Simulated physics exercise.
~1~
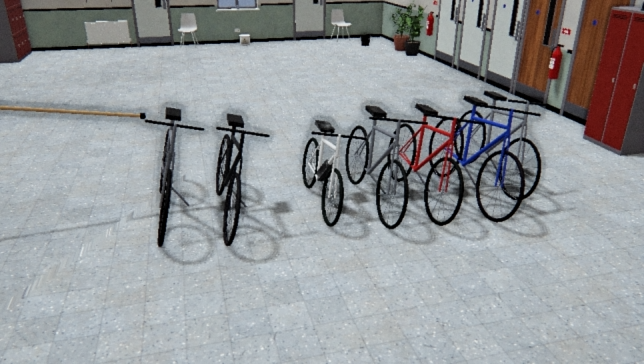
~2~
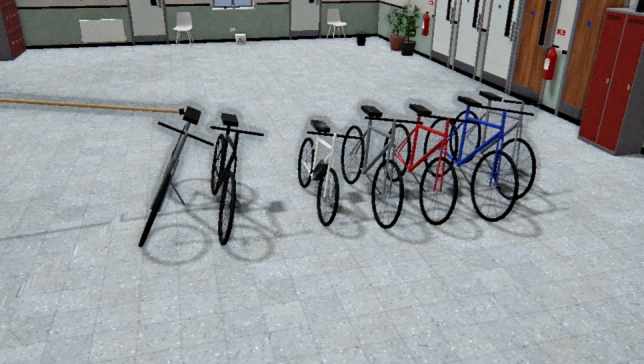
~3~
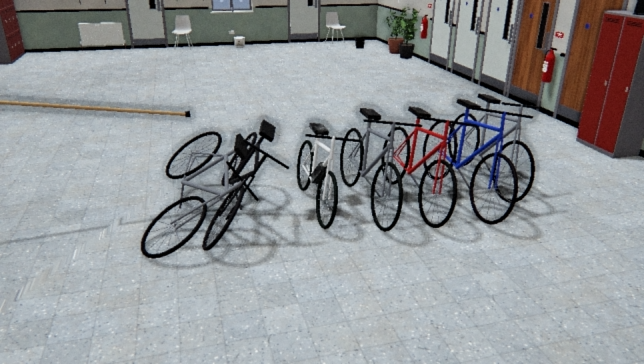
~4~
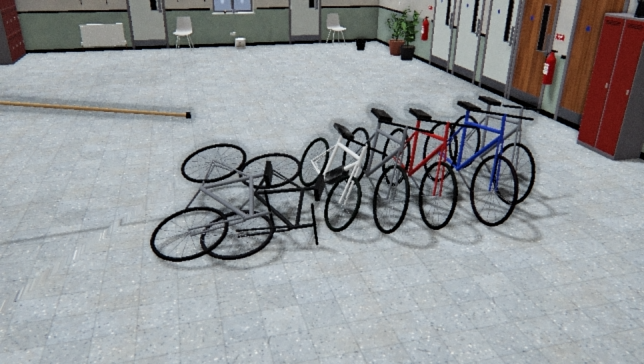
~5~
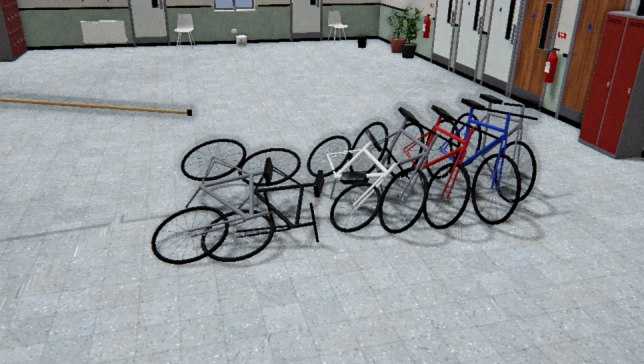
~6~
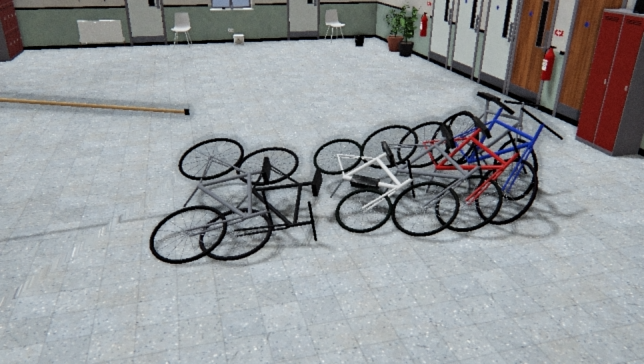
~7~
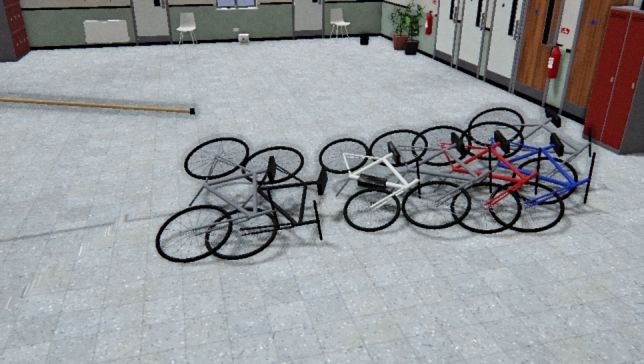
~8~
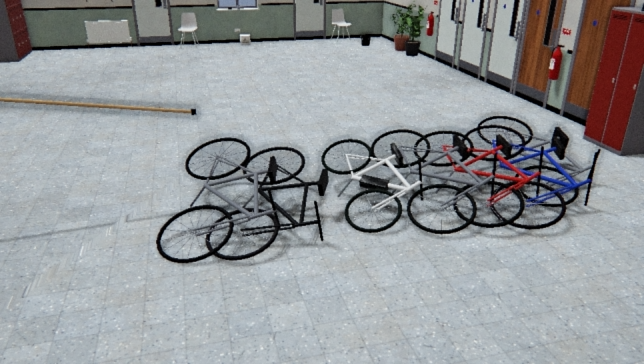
Seven bicycles stand in a row across a pale tiled hall, seen from above by a slightly swaying camera, with two dark ones at left, then white, grey, red, blue and another grey one toward the red lockers at right. A long wooden pole from the left nudges the first dark bicycle and stops. That bicycle tips right into its dark neighbour, and both topple against the white one. The white bicycle falls next, and the lean passes through the grey, red and blue ones to the last. All seven end lying on the floor, overlapping in two tangled groups.
